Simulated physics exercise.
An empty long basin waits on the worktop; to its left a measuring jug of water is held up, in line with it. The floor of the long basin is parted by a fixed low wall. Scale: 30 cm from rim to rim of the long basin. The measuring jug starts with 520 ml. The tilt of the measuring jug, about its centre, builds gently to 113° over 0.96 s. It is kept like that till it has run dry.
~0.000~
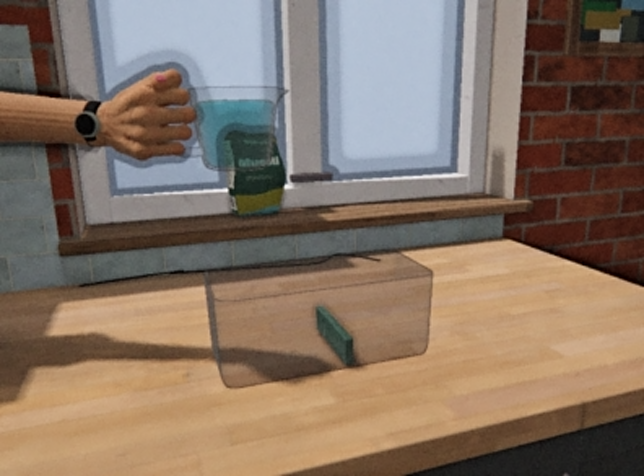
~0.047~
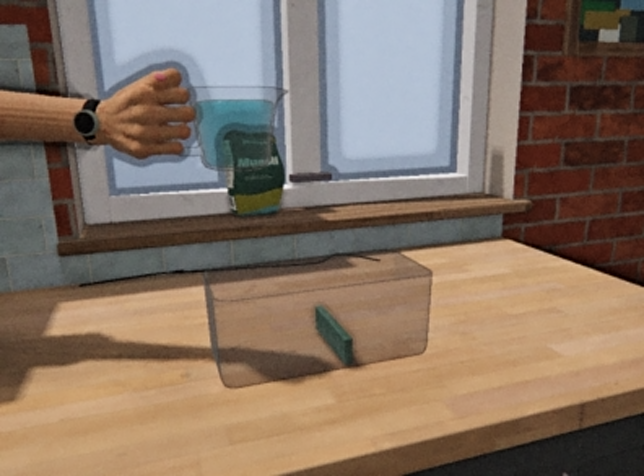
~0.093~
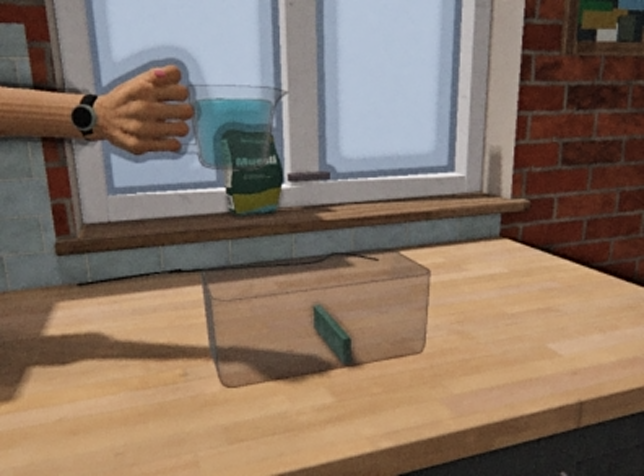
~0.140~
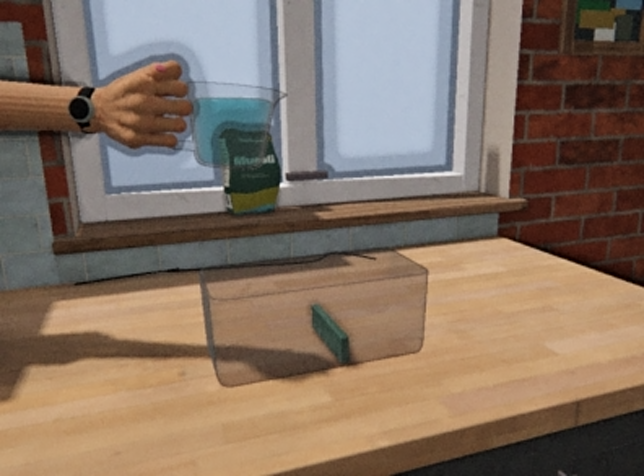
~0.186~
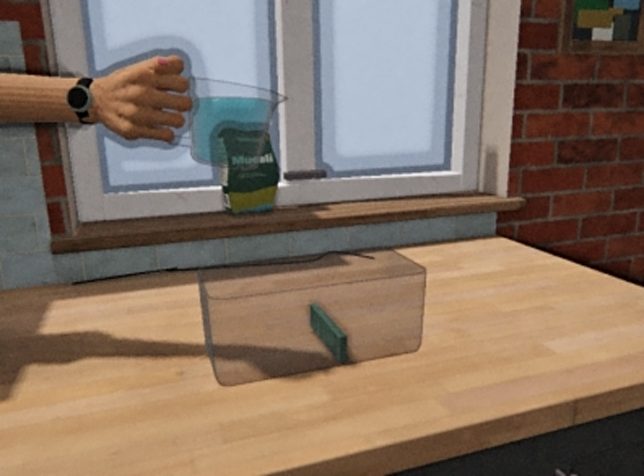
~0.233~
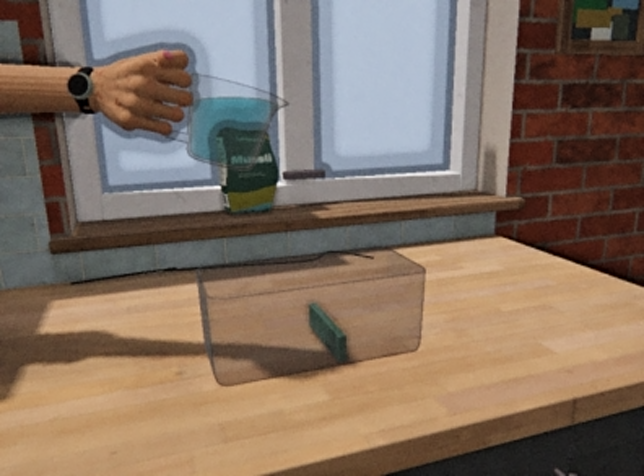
A hand tilts a measuring jug of blue water gently to the right above a clear basin.
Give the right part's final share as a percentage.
Roughly 66 per cent is past the wall.
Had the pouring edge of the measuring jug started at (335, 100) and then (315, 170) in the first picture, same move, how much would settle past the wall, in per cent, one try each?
In turn about 75 and 70 per cent.
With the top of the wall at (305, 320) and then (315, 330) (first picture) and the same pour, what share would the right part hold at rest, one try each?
First 90, then 80 per cent.
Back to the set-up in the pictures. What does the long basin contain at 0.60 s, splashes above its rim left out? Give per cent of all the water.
Near 8 in a hundred.
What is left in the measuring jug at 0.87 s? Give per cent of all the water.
Some 6 per cent.
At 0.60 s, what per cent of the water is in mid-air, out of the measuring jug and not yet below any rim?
Some 34 per cent.
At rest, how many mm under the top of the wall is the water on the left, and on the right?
Some 32 mm on the left and 18 mm on the right.
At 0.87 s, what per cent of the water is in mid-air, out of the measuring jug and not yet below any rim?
Near 20 in a hundred.
Then, 0.60 s in, the tilt is 78° and 58 per cent is still to pour, 0 is left of the wall and 8 right of it.
Then, 0.87 s in, the tilt is 111° and 6 per cent is still to pour, 13 is left of the wall and 61 right of it.
Then, 1.15 s in, the tilt is 113° and 0 per cent is still to pour, 32 is left of the wall and 66 right of it.
Then, 1.46 s in, the tilt is 113° and 0 per cent is still to pour, 32 is left of the wall and 66 right of it.
Finally, 32 per cent lies left of the wall, 66 right of it and 2 outside.
